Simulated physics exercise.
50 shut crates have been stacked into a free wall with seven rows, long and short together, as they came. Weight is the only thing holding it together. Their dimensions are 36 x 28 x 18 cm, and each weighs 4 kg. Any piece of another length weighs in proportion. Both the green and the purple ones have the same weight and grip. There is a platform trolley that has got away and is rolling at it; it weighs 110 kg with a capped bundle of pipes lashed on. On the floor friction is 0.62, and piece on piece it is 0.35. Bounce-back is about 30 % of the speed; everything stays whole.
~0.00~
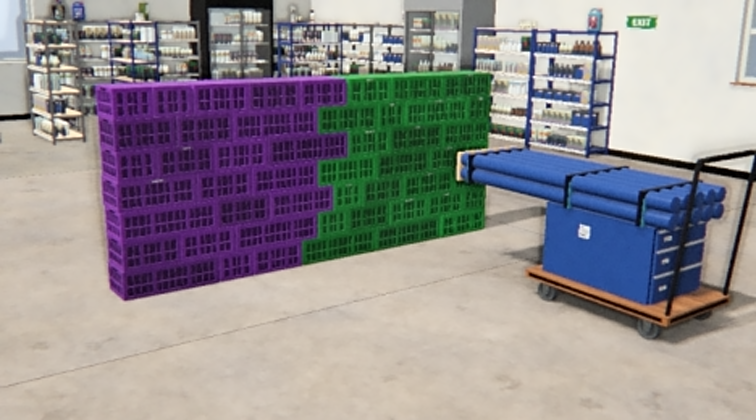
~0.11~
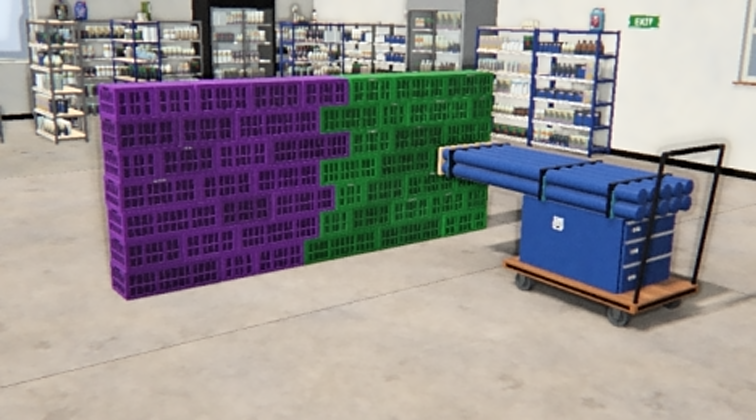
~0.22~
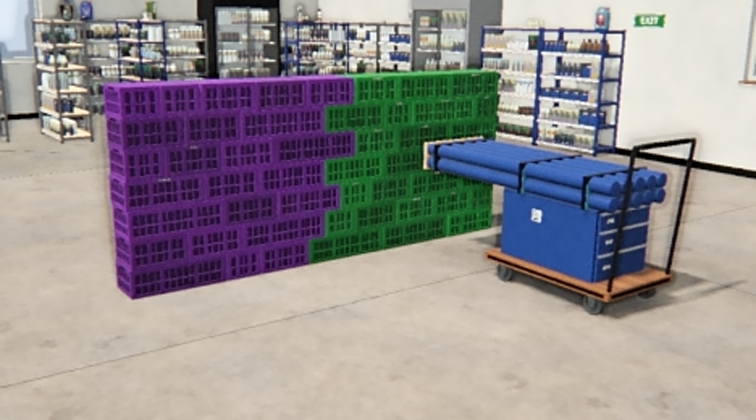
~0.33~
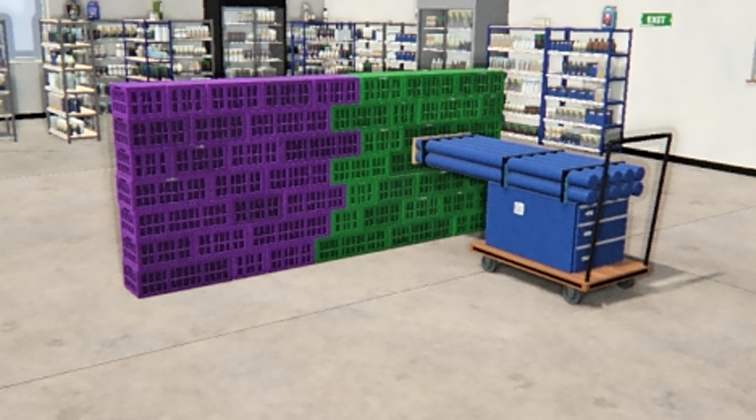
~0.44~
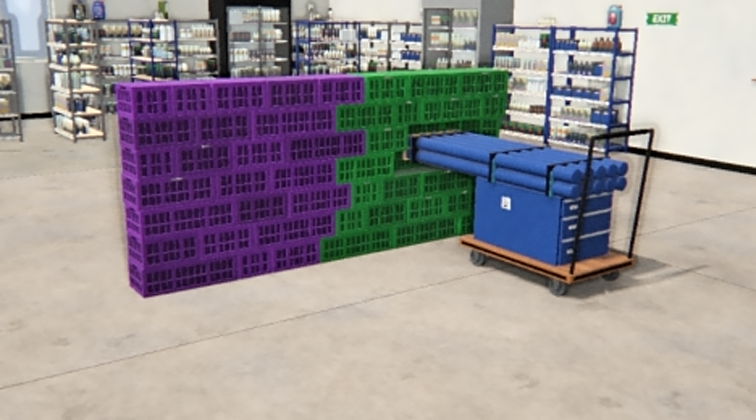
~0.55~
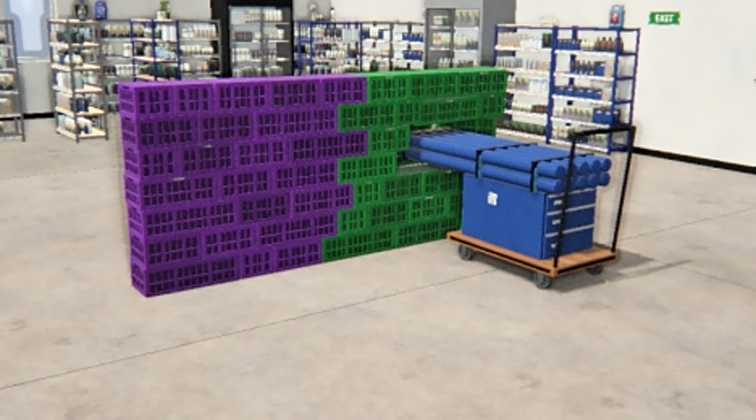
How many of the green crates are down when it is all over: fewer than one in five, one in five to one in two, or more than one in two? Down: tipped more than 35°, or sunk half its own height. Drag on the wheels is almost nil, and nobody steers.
One in five to one in two.
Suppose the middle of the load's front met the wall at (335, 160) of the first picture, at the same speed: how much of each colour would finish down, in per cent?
Then purple ends 40 per cent down and green 20 per cent.
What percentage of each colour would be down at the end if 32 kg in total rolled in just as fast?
Then purple 0, green 0 per cent.
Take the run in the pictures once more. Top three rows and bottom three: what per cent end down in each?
For the top it's 30 in a hundred, for the bottom 0 in a hundred.
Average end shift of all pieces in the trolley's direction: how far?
Around 15 centimetres.
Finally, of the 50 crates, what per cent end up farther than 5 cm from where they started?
35 in a hundred.
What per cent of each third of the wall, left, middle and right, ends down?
0, 0 and 60 per cent, from left to right.
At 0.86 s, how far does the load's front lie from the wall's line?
Reading: Approx. 70 cm past the line.
After 0.86 s, load 71 cm past the wall's line, still rolling; 3 of the 26 green crates down (3 of 50 in all colours); top green crate 8° from how it stood.
After 1.40 s, load 84 cm past the wall's line, stopped; 9 of the 26 green crates down (9 of 50 in all colours); top green crate 30° from how it stood, 17 cm lower.
In the end (2.5 s), load 84 cm past the wall's line, stopped; 10 of the 26 green crates down (10 of 50 in all colours); top green crate 27° from how it stood, 18 cm lower; top purple crate unmoved. That is 38 per cent. From the last view, middles, top green crate near (429, 106), top purple crate near (147, 99).
